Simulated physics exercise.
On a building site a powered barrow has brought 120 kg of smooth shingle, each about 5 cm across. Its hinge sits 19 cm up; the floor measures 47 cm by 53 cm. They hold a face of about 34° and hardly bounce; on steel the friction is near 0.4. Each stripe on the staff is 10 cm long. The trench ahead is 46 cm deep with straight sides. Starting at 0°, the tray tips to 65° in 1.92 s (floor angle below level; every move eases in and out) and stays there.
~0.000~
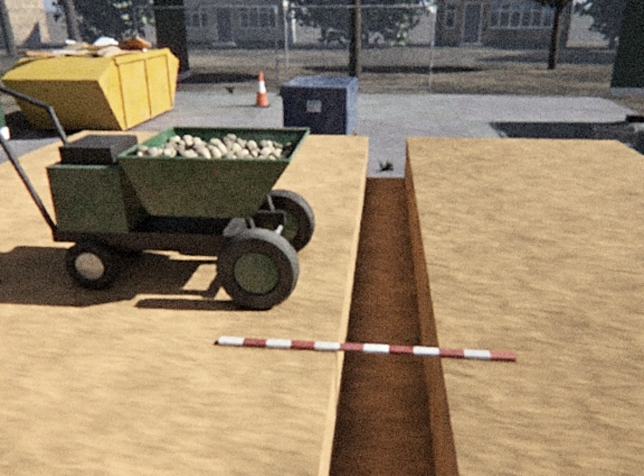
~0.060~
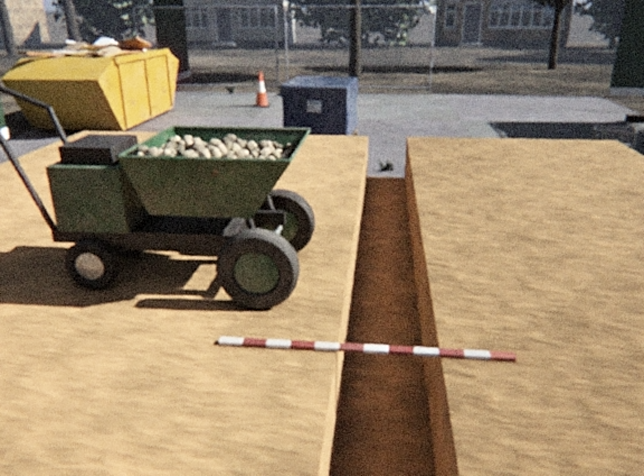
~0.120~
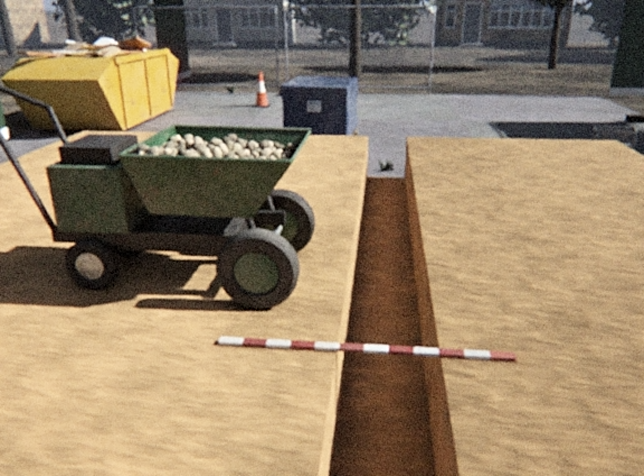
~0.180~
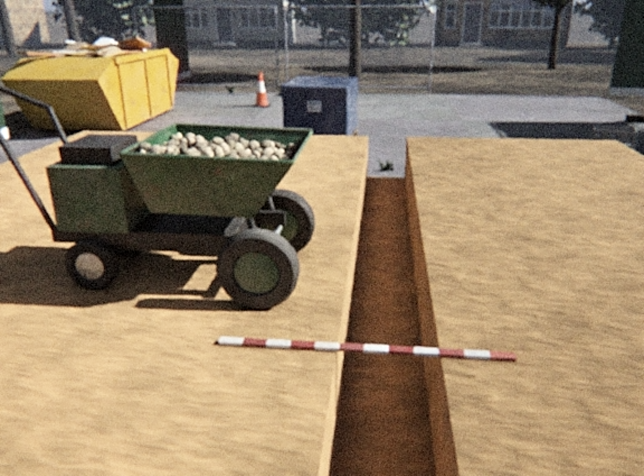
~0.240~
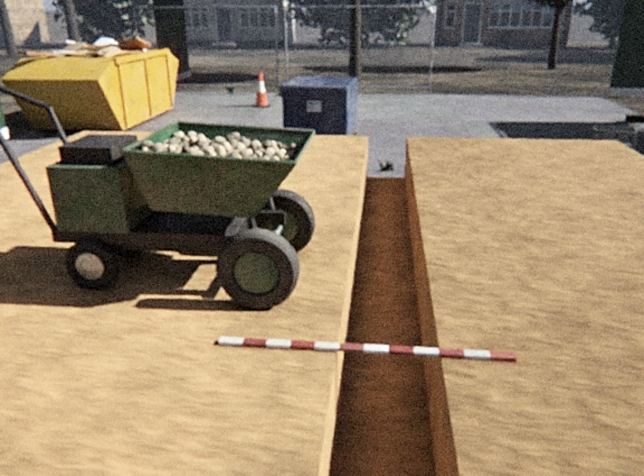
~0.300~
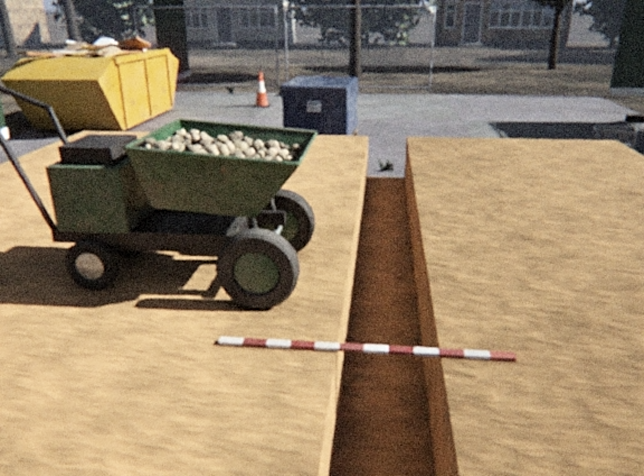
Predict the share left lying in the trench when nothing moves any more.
Roughly 89 per cent ends in the trench.
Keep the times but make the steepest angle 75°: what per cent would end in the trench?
In that case some 85 per cent.
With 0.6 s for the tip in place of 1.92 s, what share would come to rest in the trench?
It would be near 60 per cent.
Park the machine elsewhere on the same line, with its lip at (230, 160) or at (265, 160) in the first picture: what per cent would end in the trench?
First some 95, then 100 per cent.
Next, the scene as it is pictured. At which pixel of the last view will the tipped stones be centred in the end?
Their middle is at about (400, 348).
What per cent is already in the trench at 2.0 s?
About 35 per cent by then.
After 1.4 s the floor is at 55°; 99 % in the tray, 1 % in the trench; the foremost stones are at (385, 219).
After 2.0 s the floor is at 65°; 55 % in the tray, 37 % in the trench, 7 % past the trench; the foremost stones are at (481, 287).
After 2.4 s the floor is at 65°; 33 % in the tray, 56 % in the trench, 11 % past the trench; the foremost stones are at (521, 279).
After 4.3 s the floor is at 65°; 0 % in the tray, 89 % in the trench, 11 % past the trench; the foremost stones are at (537, 280).
